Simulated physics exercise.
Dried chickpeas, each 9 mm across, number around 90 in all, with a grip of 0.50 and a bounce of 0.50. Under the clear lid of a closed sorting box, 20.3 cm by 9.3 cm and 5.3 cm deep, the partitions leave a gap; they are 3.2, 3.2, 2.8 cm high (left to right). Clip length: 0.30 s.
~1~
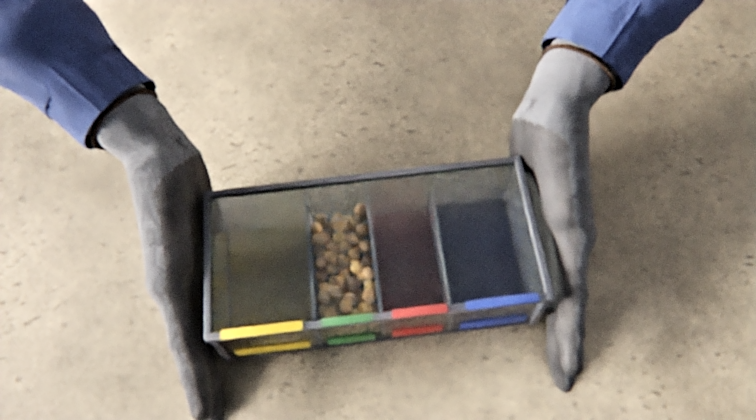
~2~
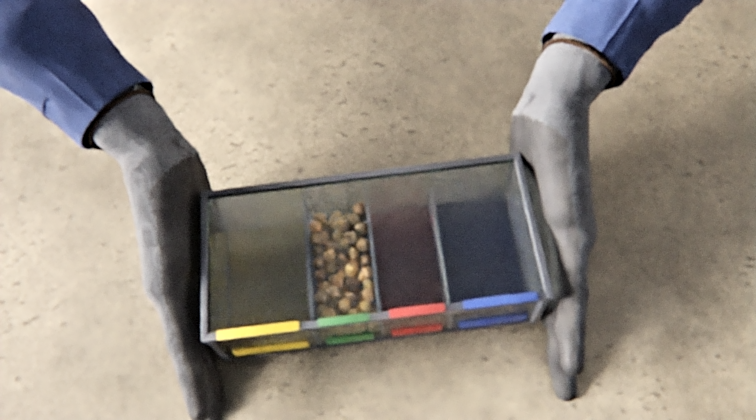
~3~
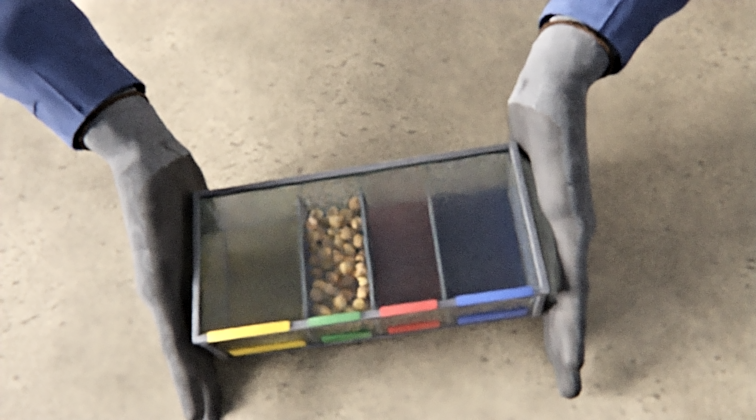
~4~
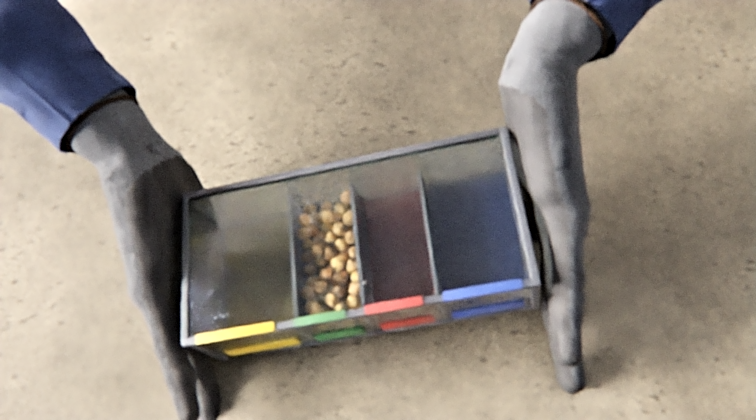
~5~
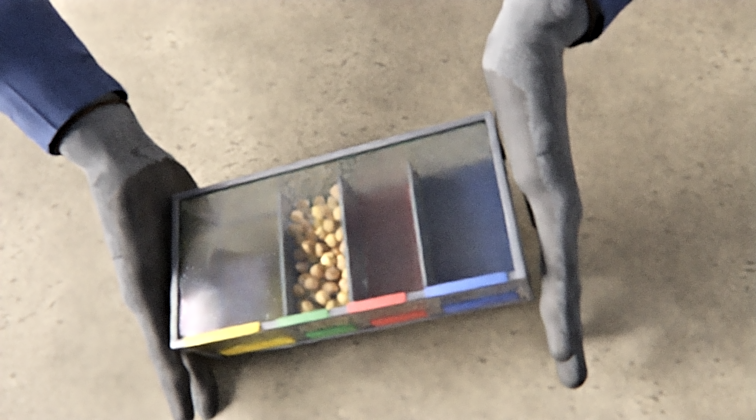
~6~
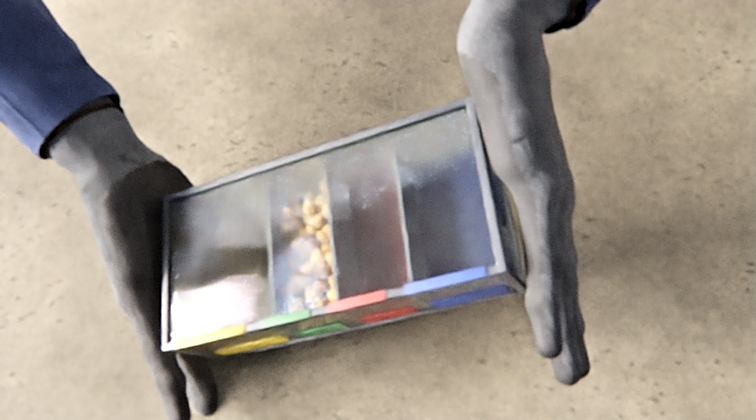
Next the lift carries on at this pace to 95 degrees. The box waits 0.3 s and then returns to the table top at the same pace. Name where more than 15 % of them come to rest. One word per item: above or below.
In order - red: Below; blue: Below; green: Above; yellow: Above.
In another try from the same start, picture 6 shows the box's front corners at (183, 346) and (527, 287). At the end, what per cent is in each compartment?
Each compartment ends like this: Red 0 per cent, blue 0 per cent, green 45 per cent, yellow 55 per cent.
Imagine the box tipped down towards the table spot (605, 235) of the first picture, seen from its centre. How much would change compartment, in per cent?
That comes to around 55 per cent.
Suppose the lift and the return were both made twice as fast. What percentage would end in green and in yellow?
In per cent, green gets 45 and yellow gets 55.
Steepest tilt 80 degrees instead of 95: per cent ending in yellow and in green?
Then yellow would hold 10 percent and green 90 percent.
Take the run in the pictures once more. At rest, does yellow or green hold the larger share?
More settles in the green compartment.
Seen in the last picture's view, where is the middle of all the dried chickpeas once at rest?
(320, 297) or so.
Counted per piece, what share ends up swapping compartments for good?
Somewhere around 45 percent.
Then, 0.95 s after the last picture, tilt 95 degrees; green 65 %, yellow 35 %.
Then, 1.58 s after the last picture, tilt 48 degrees; green 55 %, yellow 45 %.
Then, 2.26 s after the last picture, tilt 0 degrees; green 55 %, yellow 45 %.
In the end, red 0 %, blue 0 %, green 55 %, yellow 45 %.
